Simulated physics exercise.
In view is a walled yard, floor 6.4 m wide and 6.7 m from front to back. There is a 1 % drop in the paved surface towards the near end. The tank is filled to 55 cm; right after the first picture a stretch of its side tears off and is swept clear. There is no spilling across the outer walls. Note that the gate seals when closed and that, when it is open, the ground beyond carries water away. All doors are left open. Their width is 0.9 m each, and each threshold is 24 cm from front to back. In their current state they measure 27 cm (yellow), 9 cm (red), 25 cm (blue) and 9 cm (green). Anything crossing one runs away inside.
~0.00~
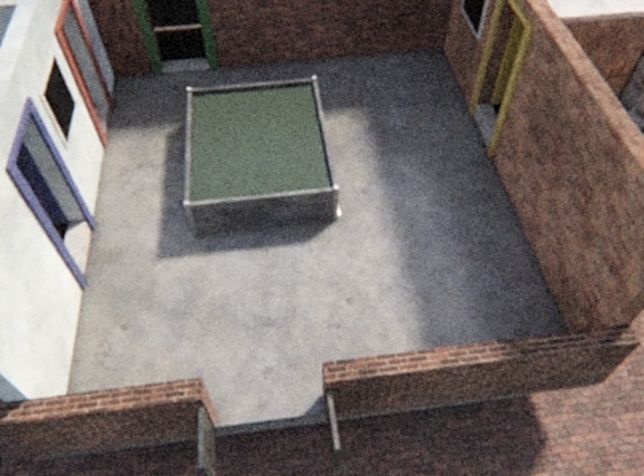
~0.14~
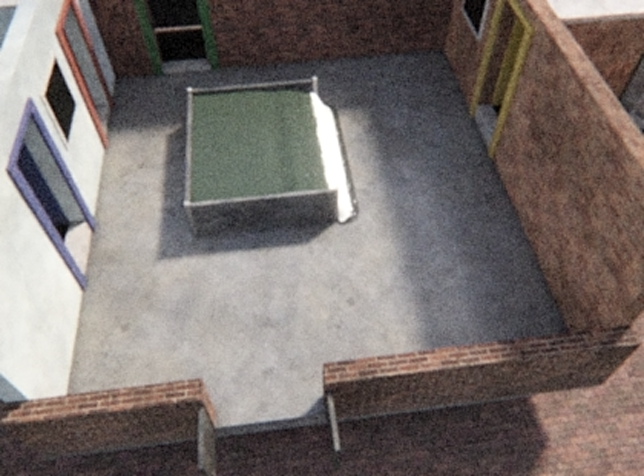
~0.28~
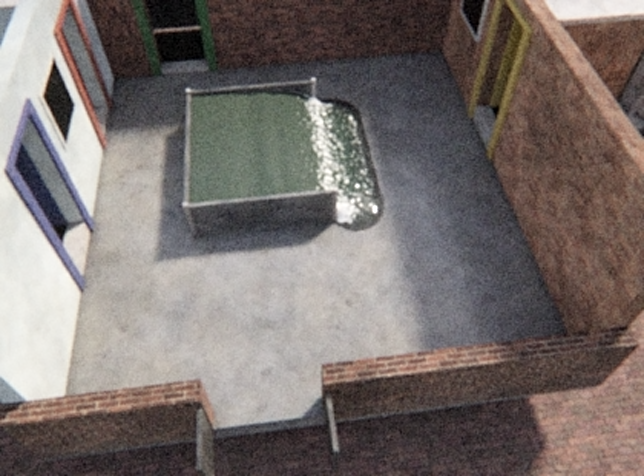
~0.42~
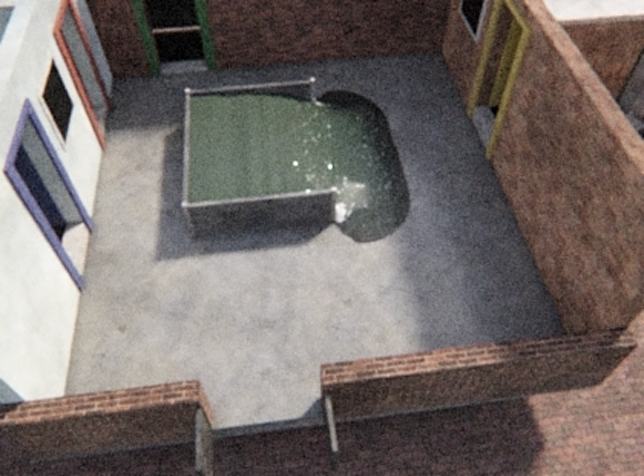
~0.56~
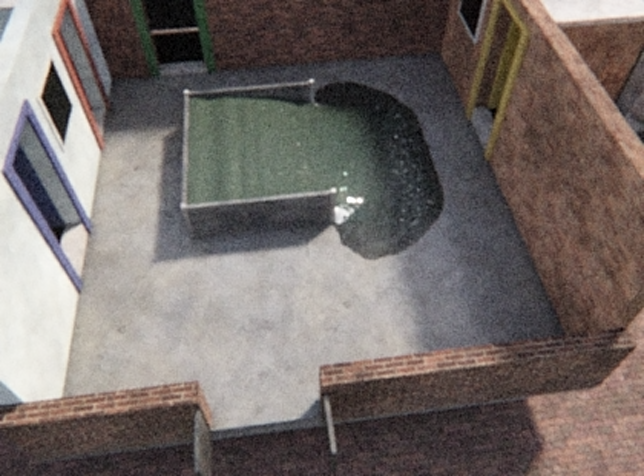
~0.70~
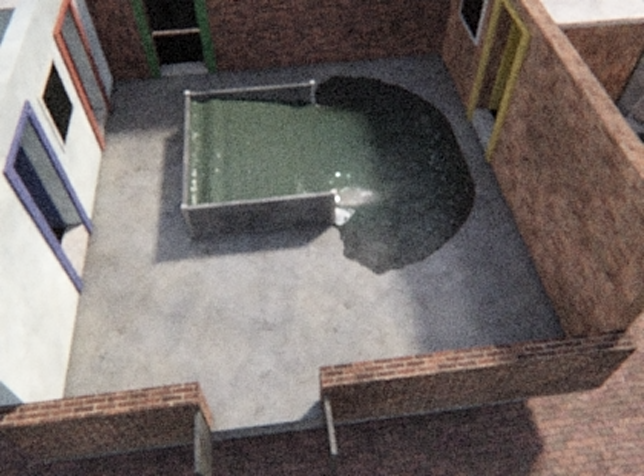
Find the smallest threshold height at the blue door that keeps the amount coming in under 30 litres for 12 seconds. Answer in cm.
The smallest height is roughly 7 cm.
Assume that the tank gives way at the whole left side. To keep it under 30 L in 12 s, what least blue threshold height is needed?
Roughly 23 cm.
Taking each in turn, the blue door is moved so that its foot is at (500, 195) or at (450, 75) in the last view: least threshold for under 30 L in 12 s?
In turn: About 23 cm, about 19 cm.
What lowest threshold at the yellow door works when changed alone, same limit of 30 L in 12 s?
Yellow would need about 28 cm on its own.
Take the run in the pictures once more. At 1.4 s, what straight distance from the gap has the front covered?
Close to 3.6 metres, I'd say.
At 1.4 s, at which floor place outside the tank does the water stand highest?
Look close to (482, 156).
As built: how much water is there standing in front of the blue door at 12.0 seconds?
11.0 cm.
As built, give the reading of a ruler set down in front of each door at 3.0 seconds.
Centimetres: Yellow = 27, red = 0, blue = 0, green = 0.
After 1.4 s water covers 30 % of the floor, deepest (36 cm) near (482, 156); it has not reached the blue door.
After 3.0 s water covers 40 % of the floor, deepest (36 cm) near (573, 365); it has not reached the blue door.
After 12.0 s water covers 100 % of the floor, deepest (14 cm) near (58, 430); 11 cm at the blue door, 0 litres in over its 25 cm threshold.
At the blue door as built, the water arrived by 6.2 s and peaked near 14 cm at 10.0 s.
With a threshold of 6 cm, 42 litres would have come in within the 12 s; with 8 cm, 18 litres. So under 30 litres takes about 7 cm.
